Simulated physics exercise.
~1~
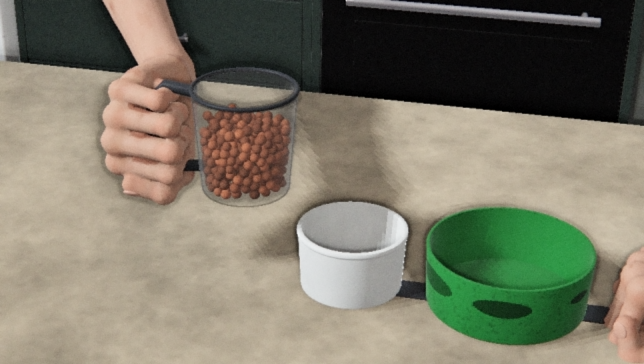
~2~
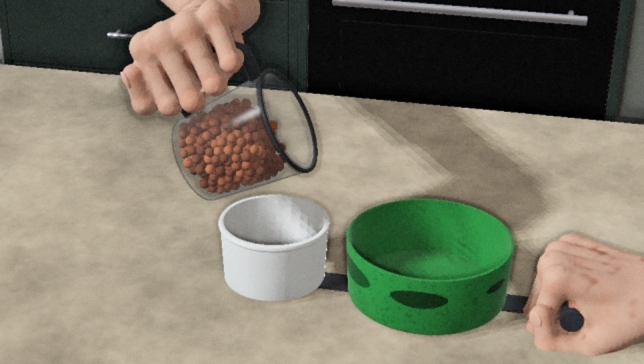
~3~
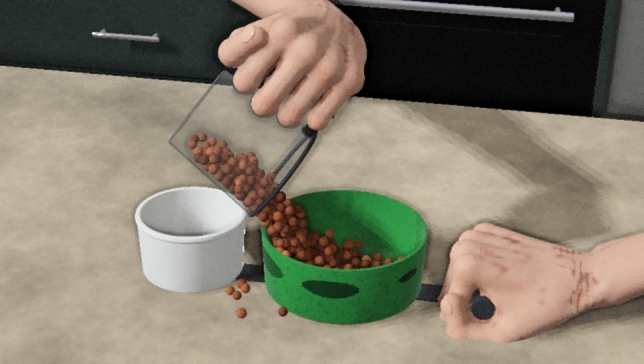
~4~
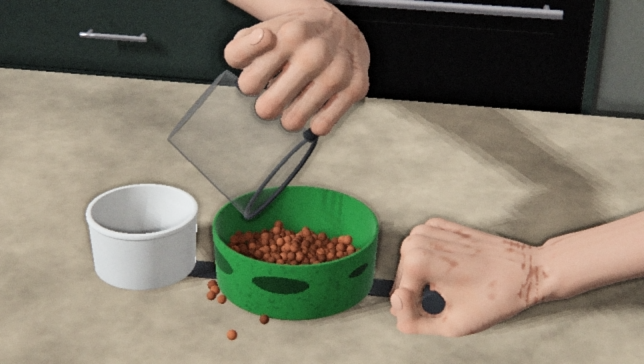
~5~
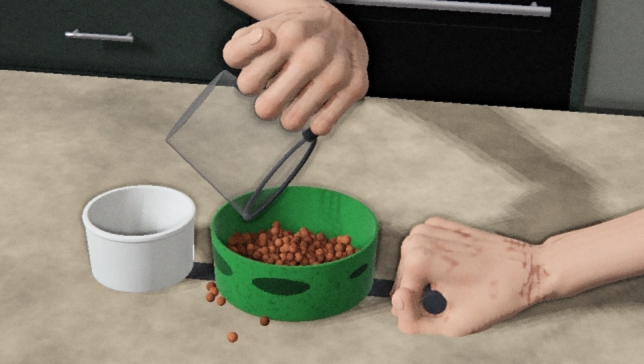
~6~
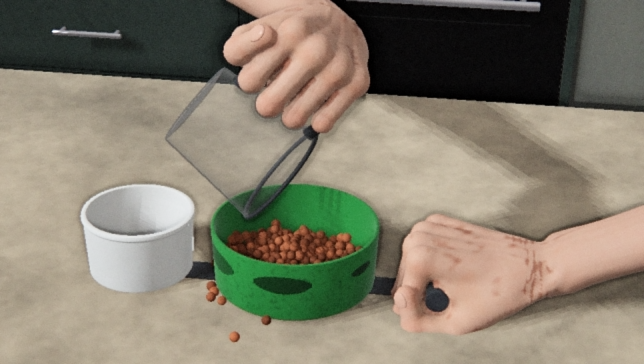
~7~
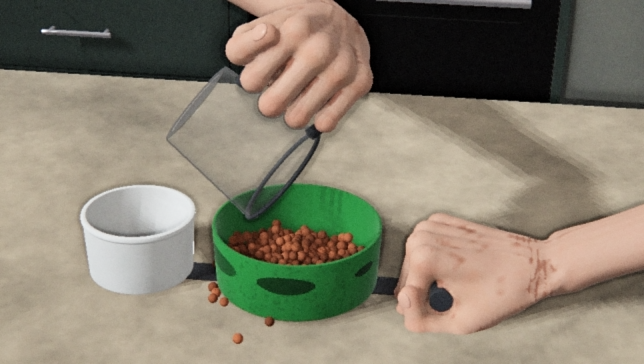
The video shows one hand tilting a clear cup of brown clay pellets while another slides a joined white dish and green dish left across a counter; the pellets pour into the green dish, a few lie on the counter, and the white dish stays empty.
